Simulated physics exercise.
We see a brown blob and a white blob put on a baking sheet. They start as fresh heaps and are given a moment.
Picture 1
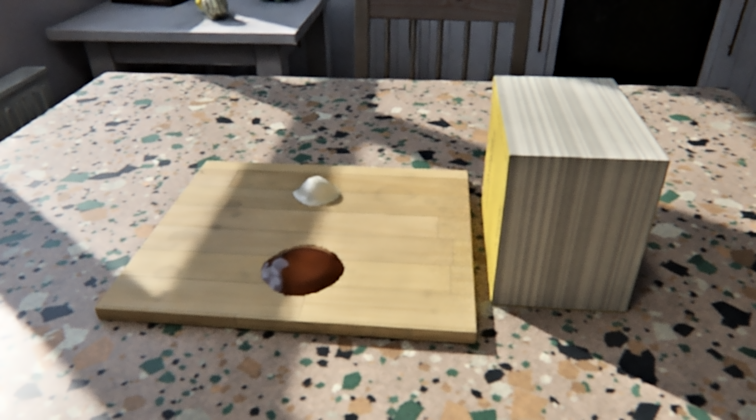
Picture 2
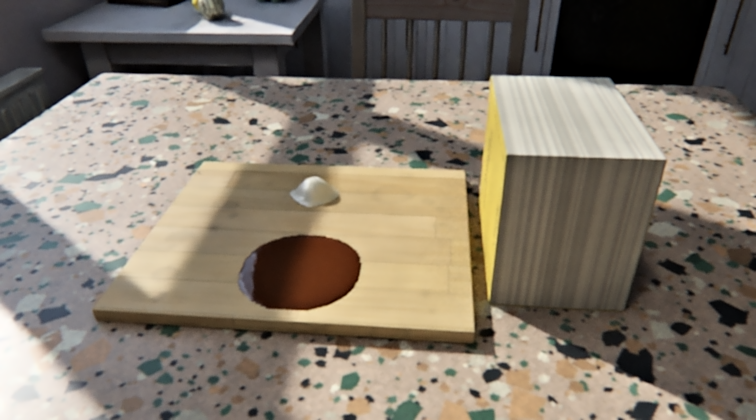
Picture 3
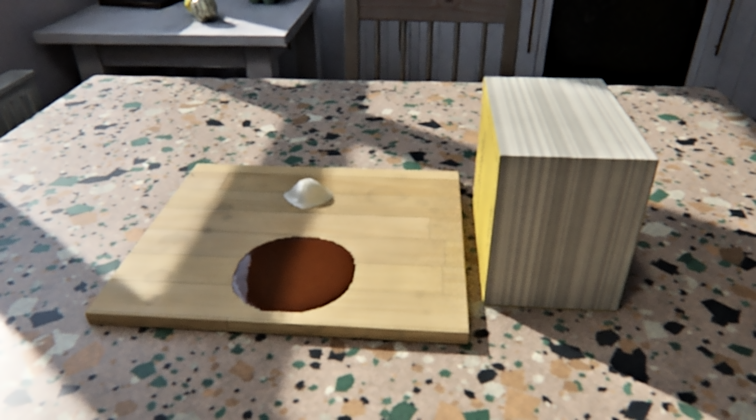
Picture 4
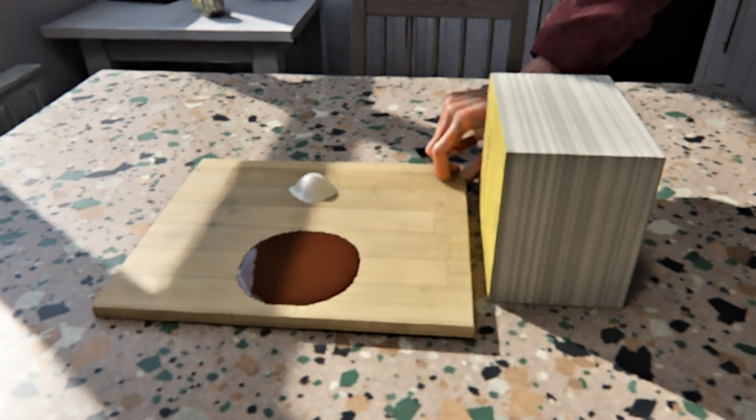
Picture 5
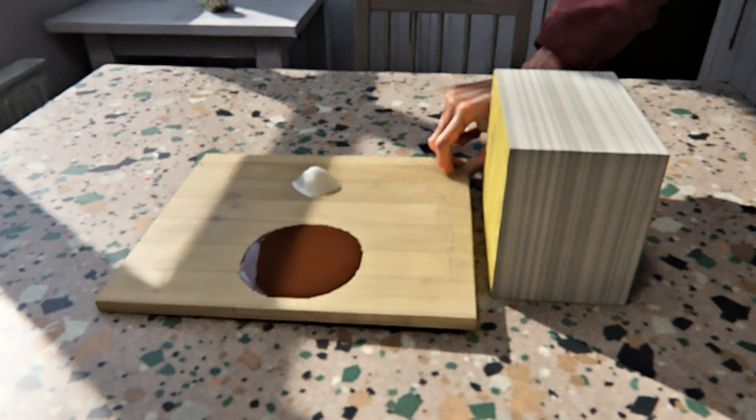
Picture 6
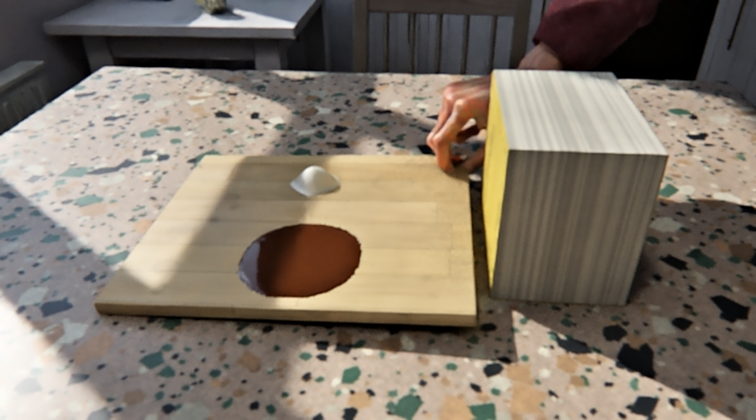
A brown blob spread out into a wide, flat puddle on a board while the white blob stayed heaped, and then a hand took the board's far right corner and raised it very slightly.
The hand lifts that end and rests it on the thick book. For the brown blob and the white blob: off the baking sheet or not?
The brown blob drips off the end; the white blob keeps clear of the edge.
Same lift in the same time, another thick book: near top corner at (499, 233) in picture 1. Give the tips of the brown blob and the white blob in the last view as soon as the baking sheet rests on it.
About (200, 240) and (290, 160).
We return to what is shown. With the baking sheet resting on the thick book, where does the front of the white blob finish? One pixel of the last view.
Around (269, 132).
Shortly, slope about 30°; the brown blob has crept down a long way; the white blob has not moved.
Then, the brown blob is dripping off the low end; the white blob has not moved.
At the finish, slope about 30°; the brown blob is dripping off the low end; the white blob has not moved.
